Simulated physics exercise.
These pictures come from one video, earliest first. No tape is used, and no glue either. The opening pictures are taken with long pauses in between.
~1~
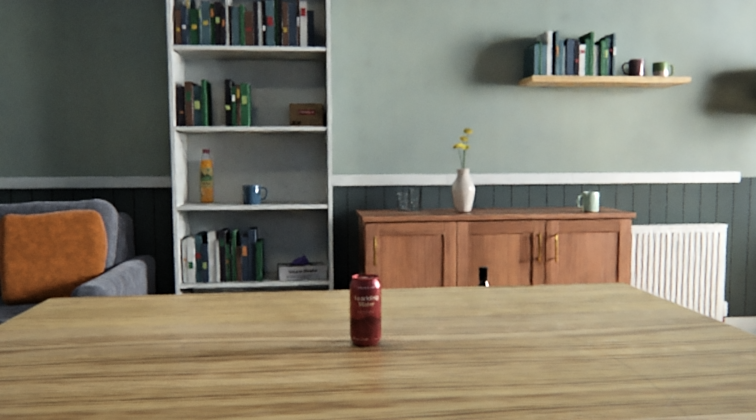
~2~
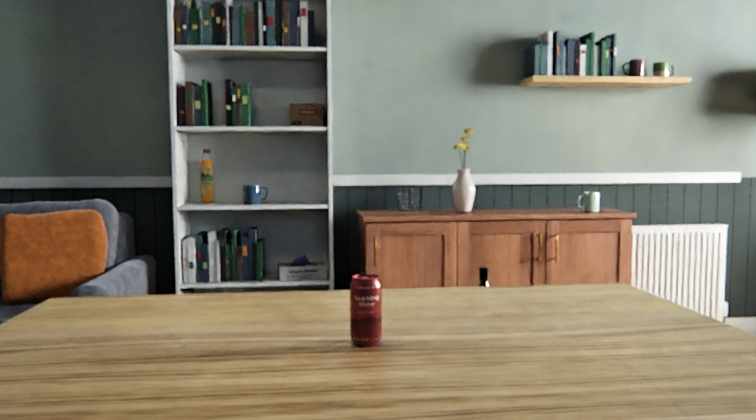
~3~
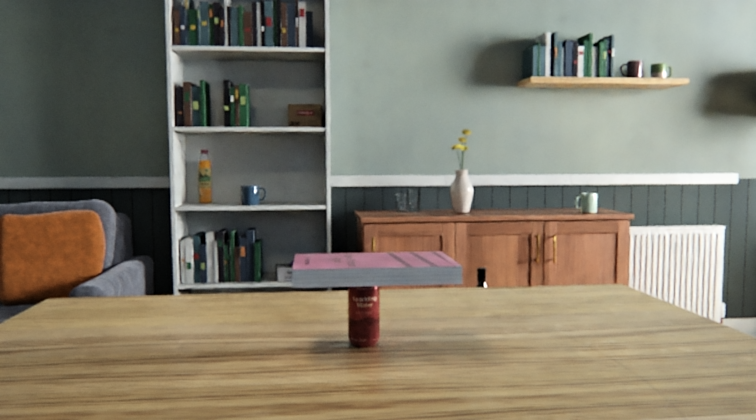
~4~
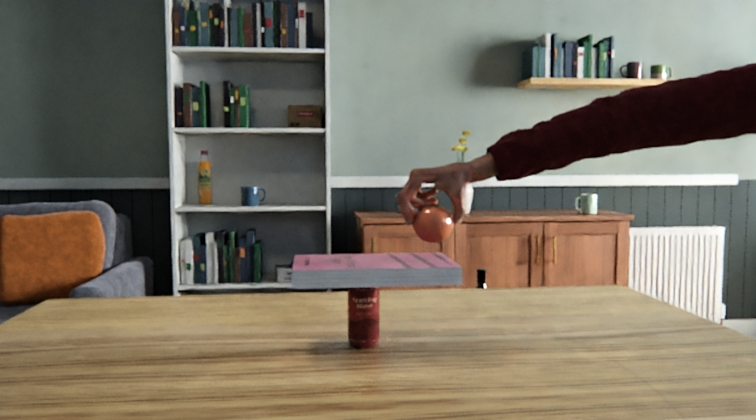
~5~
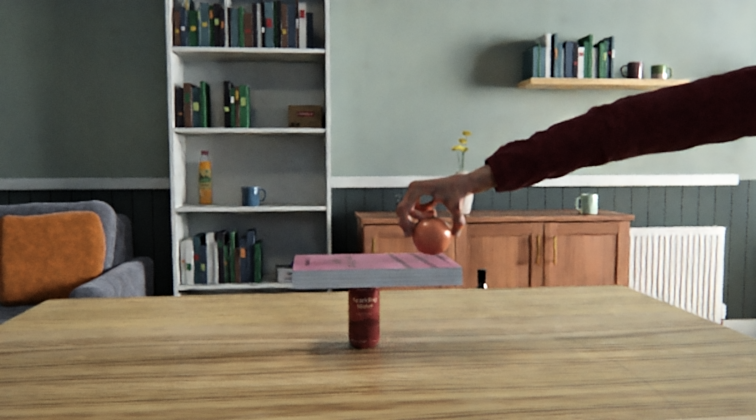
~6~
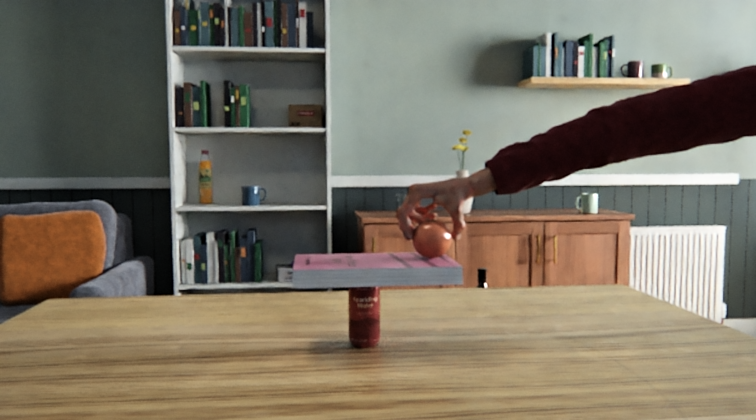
In a living room, a dark red can stood alone on a wooden table, then a pink book lay across its top, and a hand reached in from the right and lowered an orange tomato onto the book's right side.
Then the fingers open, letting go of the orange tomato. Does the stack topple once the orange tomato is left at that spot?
Yes, it topples.
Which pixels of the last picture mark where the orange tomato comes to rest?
I'd say around (472, 321) in the last view.
Then, 0.50 s past the last view, orange tomato now fallen; pink book rocked 62° from its first pose.
Then, 0.80 s past the last view, pink book now fallen; red can rocked 45° from its first pose.
Finally, fallen, pink book, red can and orange tomato. Final places as the last picture's camera would see them, orange tomato near (472, 322). The stack comes apart.
